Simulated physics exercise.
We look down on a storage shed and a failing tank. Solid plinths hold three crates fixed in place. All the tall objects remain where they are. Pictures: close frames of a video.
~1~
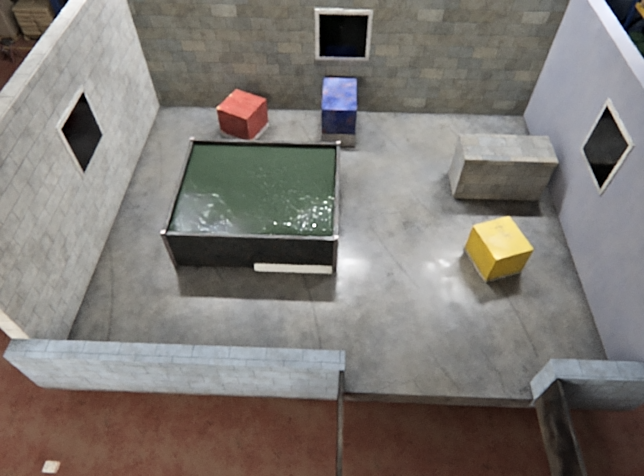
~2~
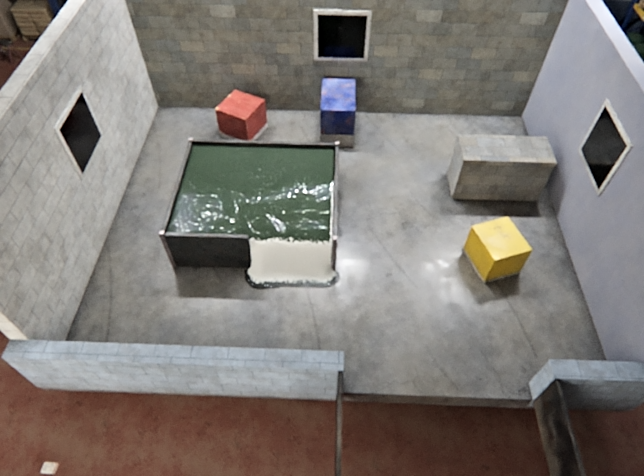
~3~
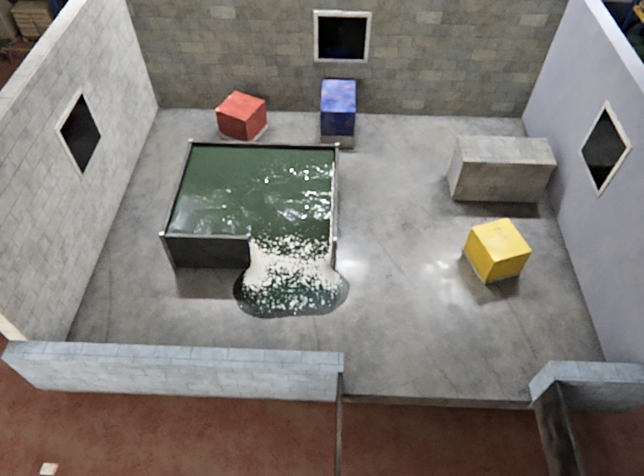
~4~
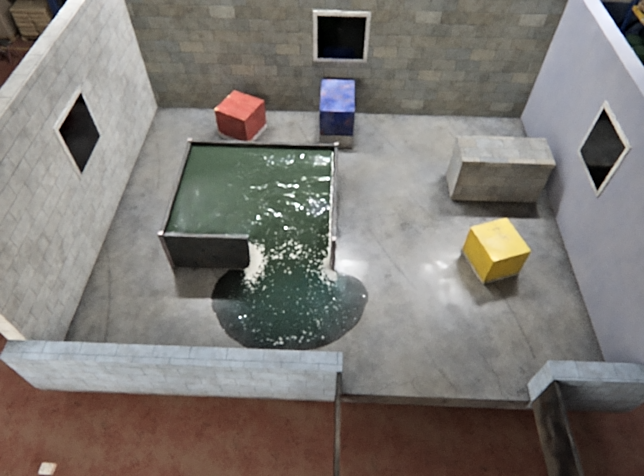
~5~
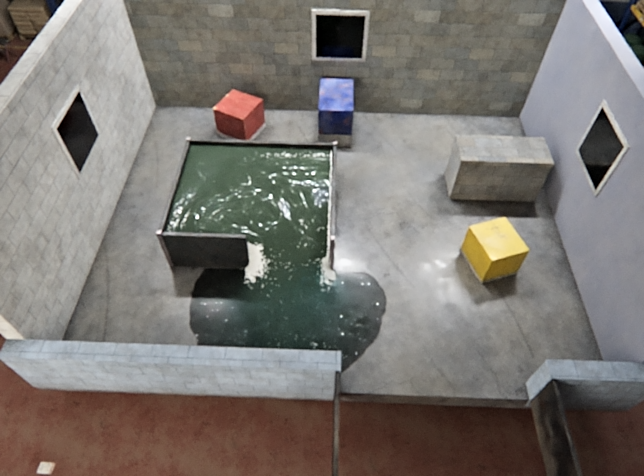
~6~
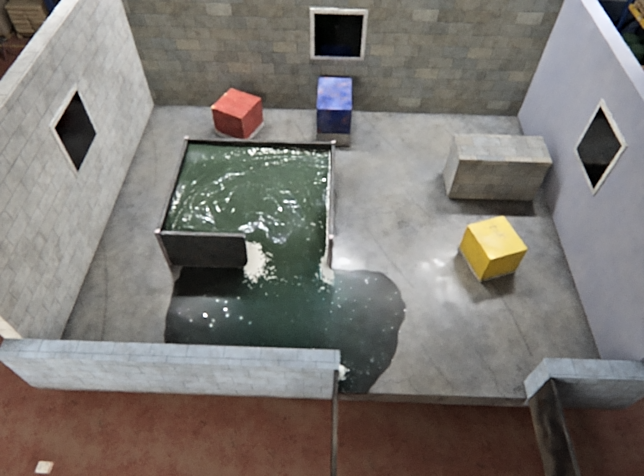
A storage shed with grey block walls and a bare concrete floor is seen from high above by a nearly still camera. An open tank of dark green water stands left of centre, with a red cube and a blue block behind it, a yellow cube to the right and a grey block by the right wall. The right part of the tank's front opens, and foaming water pours out, spreading across the floor toward the low front wall and rightward.
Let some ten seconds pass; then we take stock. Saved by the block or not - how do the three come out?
The yellow crate will be caught by the water; the red crate will be caught by the water; the blue crate will be missed by the water.
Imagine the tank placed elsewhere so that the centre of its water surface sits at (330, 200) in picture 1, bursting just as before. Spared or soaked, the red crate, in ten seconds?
Red crate: Unaffected.
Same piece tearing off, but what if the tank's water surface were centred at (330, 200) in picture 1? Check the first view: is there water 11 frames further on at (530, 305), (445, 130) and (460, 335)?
The first spot is not reached, the second not reached, and the third inundated.
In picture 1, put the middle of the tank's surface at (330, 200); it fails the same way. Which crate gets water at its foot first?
That would be the yellow-painted one.
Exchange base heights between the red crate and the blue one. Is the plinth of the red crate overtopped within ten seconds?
My guess is that the red one stays untouched.
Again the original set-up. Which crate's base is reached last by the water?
Go for the blue one.
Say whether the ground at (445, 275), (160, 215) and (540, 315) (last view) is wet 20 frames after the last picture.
Result by point, in sequence: Unwetted, then waterlogged, then waterlogged.
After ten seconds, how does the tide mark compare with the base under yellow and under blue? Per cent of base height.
170 and 40 per cent, in that order.
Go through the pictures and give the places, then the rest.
Still water in the open tank at (258, 188), in the first picture.
The front is at (251, 278), out from the gap at (292, 256), in the second picture.
Water pours out at (292, 259) and has run to (246, 306), in the third picture.
Water pours out at (291, 260) and has run to (260, 348), in the fourth picture.
The front is at a hidden place, out from the gap at (290, 260), in the fifth picture.
Water pours out at (288, 258) and has run to a hidden place, in the sixth picture.
A moment on, water covers 20 % of the floor; the yellow crate not reached, the red crate not reached, the blue crate not reached.
Next, water covers 30 % of the floor; the yellow crate not reached, the red crate not reached, the blue crate not reached.
Then, water covers 45 % of the floor; the yellow crate water round its plinth, the red crate not reached, the blue crate not reached.
Later, water covers 65 % of the floor; the yellow crate water round its plinth, the red crate water round its plinth, the blue crate water round its plinth.
In the end, water covers 90 % of the floor; the yellow crate was topped, the red crate was topped, the blue crate stayed above the water.
